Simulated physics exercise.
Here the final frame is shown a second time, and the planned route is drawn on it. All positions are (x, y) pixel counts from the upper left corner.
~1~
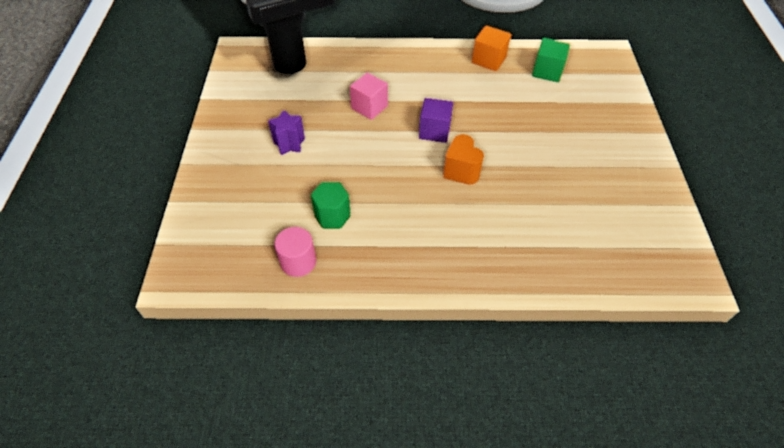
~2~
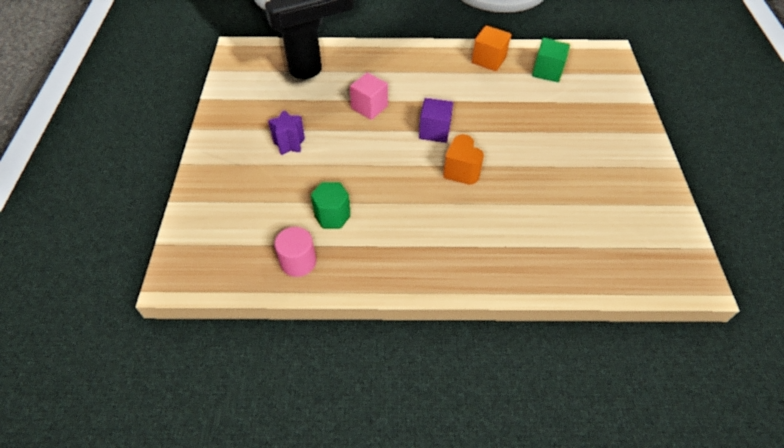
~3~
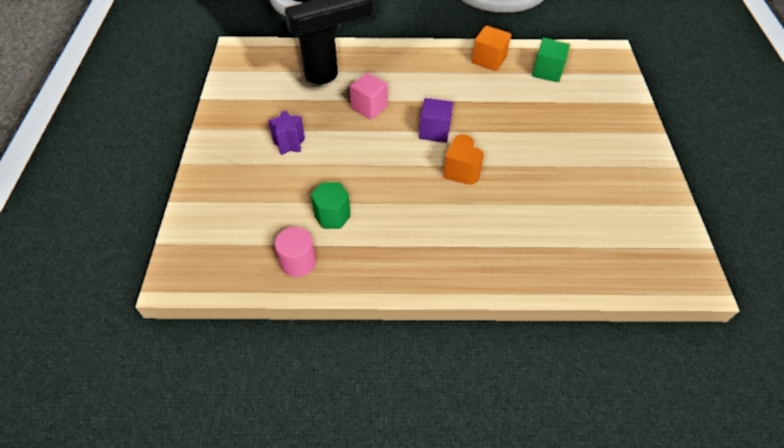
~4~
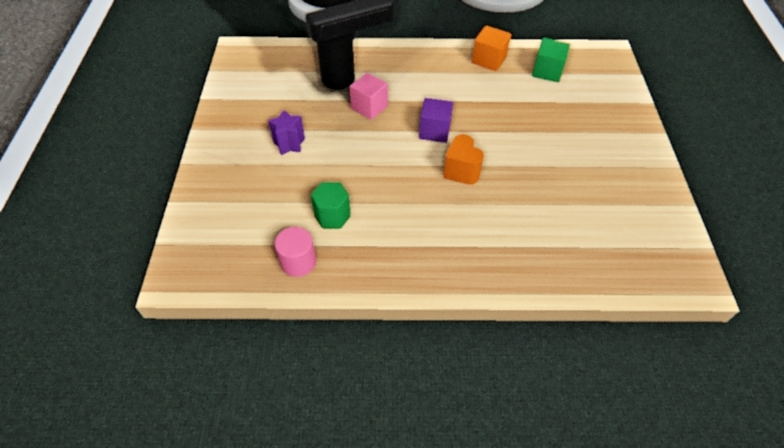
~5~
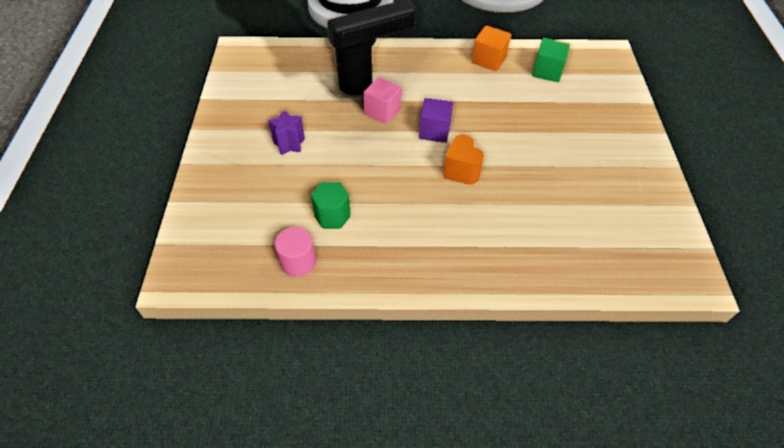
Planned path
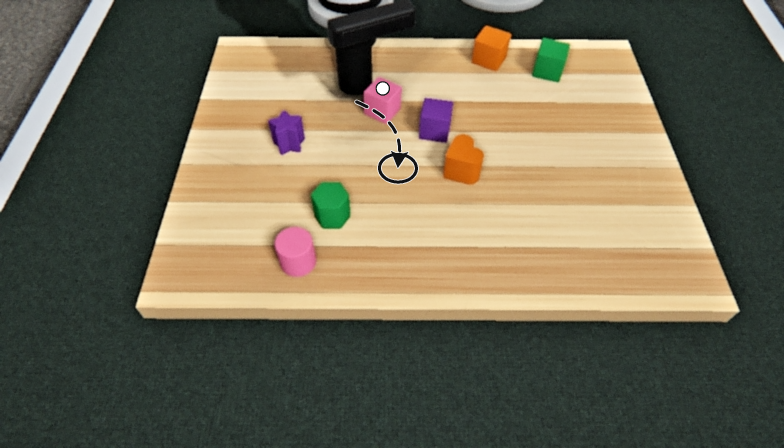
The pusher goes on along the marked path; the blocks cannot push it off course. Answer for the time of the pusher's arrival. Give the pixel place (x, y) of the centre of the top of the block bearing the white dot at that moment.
I'd expect the centre of its top face to be at (432, 114).
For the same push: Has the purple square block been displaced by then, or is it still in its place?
Somewhere new.
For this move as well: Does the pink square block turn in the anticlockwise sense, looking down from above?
I'd say yes.
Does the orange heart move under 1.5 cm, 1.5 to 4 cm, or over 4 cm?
By the end of the path, it will have gone short of 1.5 cm.
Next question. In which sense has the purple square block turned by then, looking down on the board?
The block spins anticlockwise.
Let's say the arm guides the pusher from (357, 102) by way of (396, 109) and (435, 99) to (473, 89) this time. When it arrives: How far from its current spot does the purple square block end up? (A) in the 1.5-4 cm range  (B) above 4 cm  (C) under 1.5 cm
A (in the 1.5-4 cm range)
Drawn move, from (357, 102) over (383, 117) and (398, 140) to (398, 168); the dot is on the pink square block.
On the path given first. One third of the way, pusher (383, 100); pink square block (415, 100), turned 20° anticlockwise; purple square block (442, 109).
Two thirds of the way, pusher (399, 124); pink square block (432, 114), turned 40° anticlockwise; purple square block (463, 115), turned 20° anticlockwise.
At the end, pusher (398, 151); pink square block (432, 114), turned 40° anticlockwise; purple square block (463, 115), turned 20° anticlockwise; orange heart still.
